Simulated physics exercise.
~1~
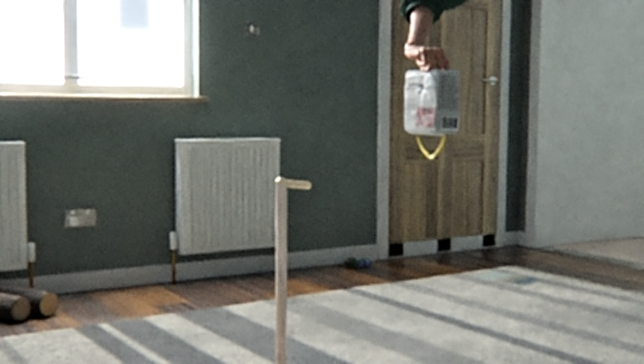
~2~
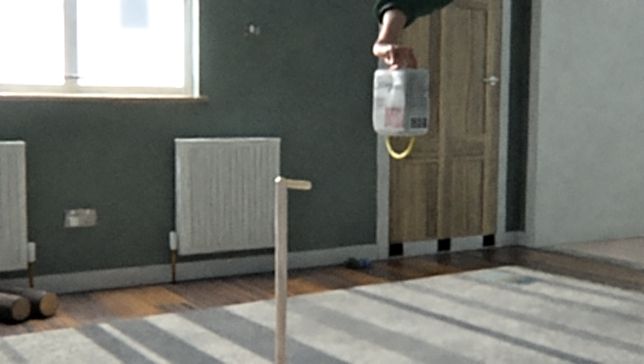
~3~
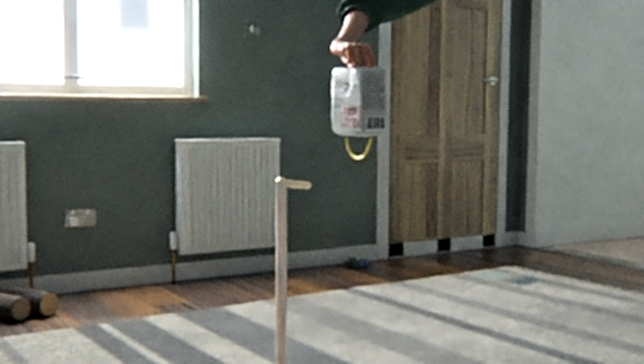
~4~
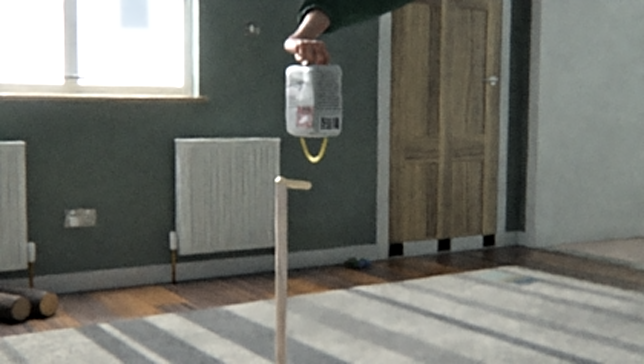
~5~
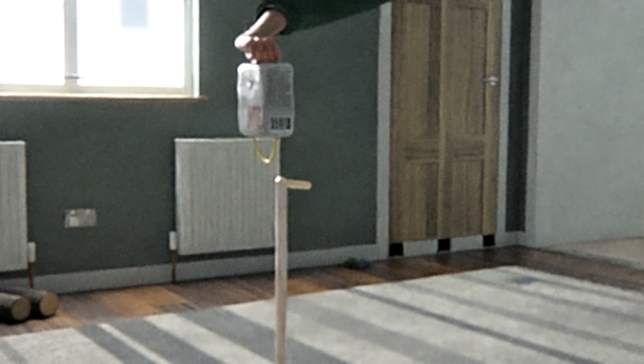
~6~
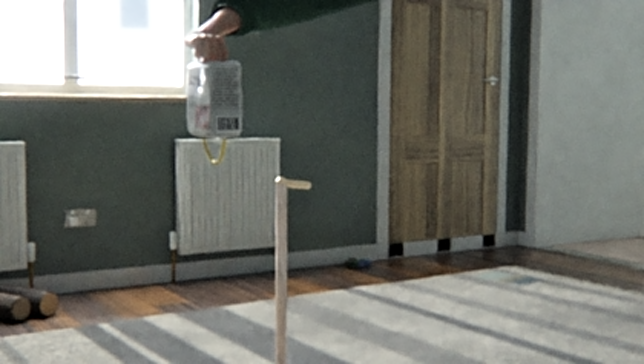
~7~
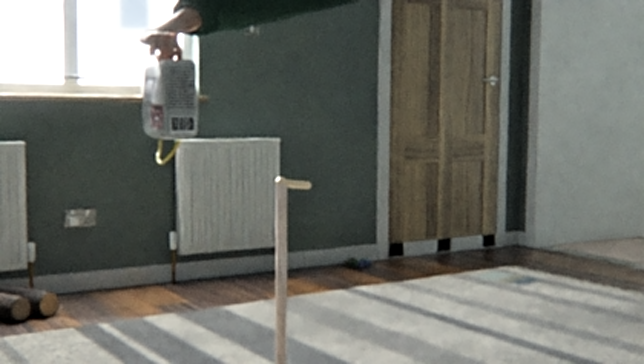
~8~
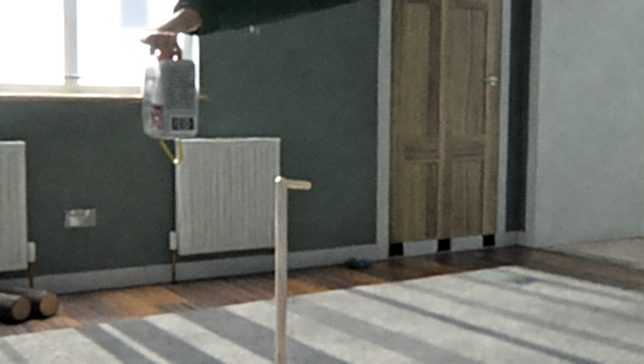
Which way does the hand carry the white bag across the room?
The hand carries the white bag to the left, from in front of the wooden door towards the window.
